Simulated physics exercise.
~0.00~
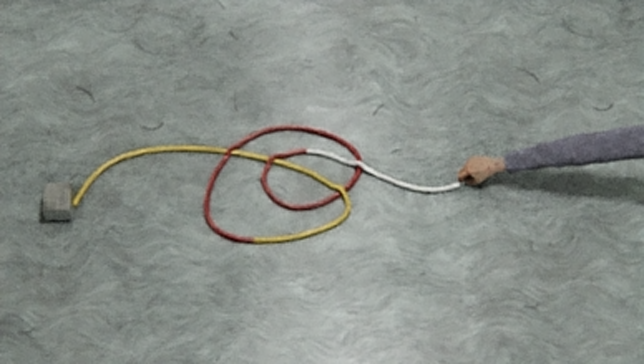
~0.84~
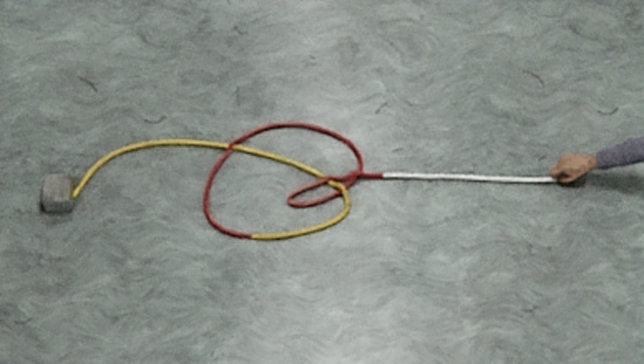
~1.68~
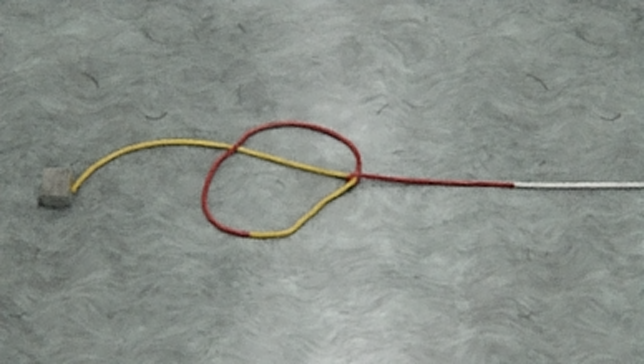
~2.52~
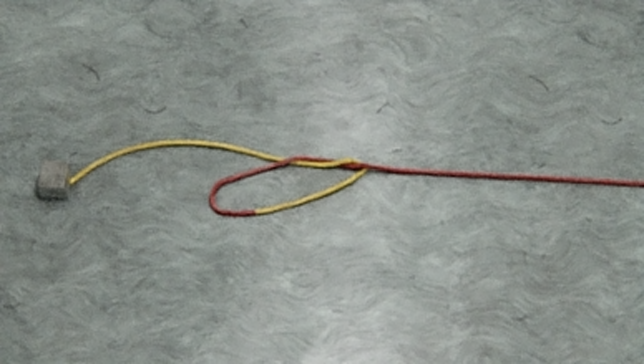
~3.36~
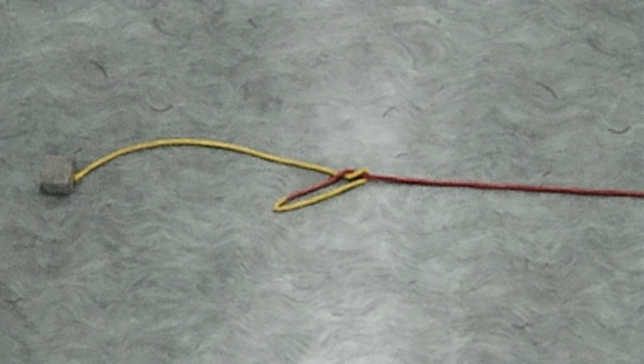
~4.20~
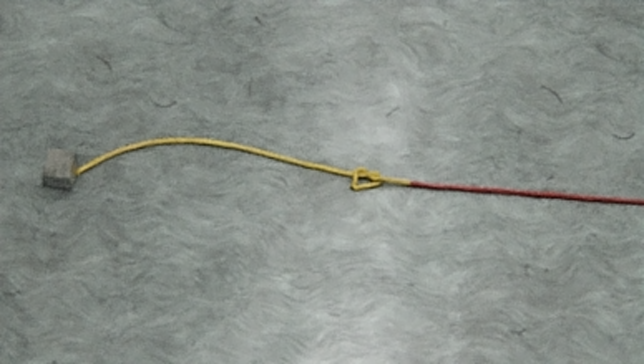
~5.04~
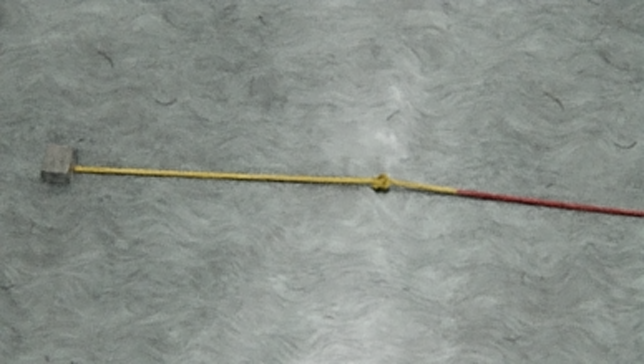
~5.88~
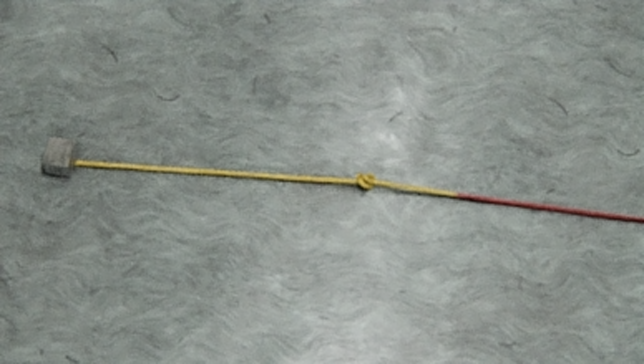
A looped rope of yellow, red and white, held fast to a small gray block at the left, was pulled rightward by a hand, its loops shrinking until they tightened into a small yellow knot and the rope stretched nearly straight.
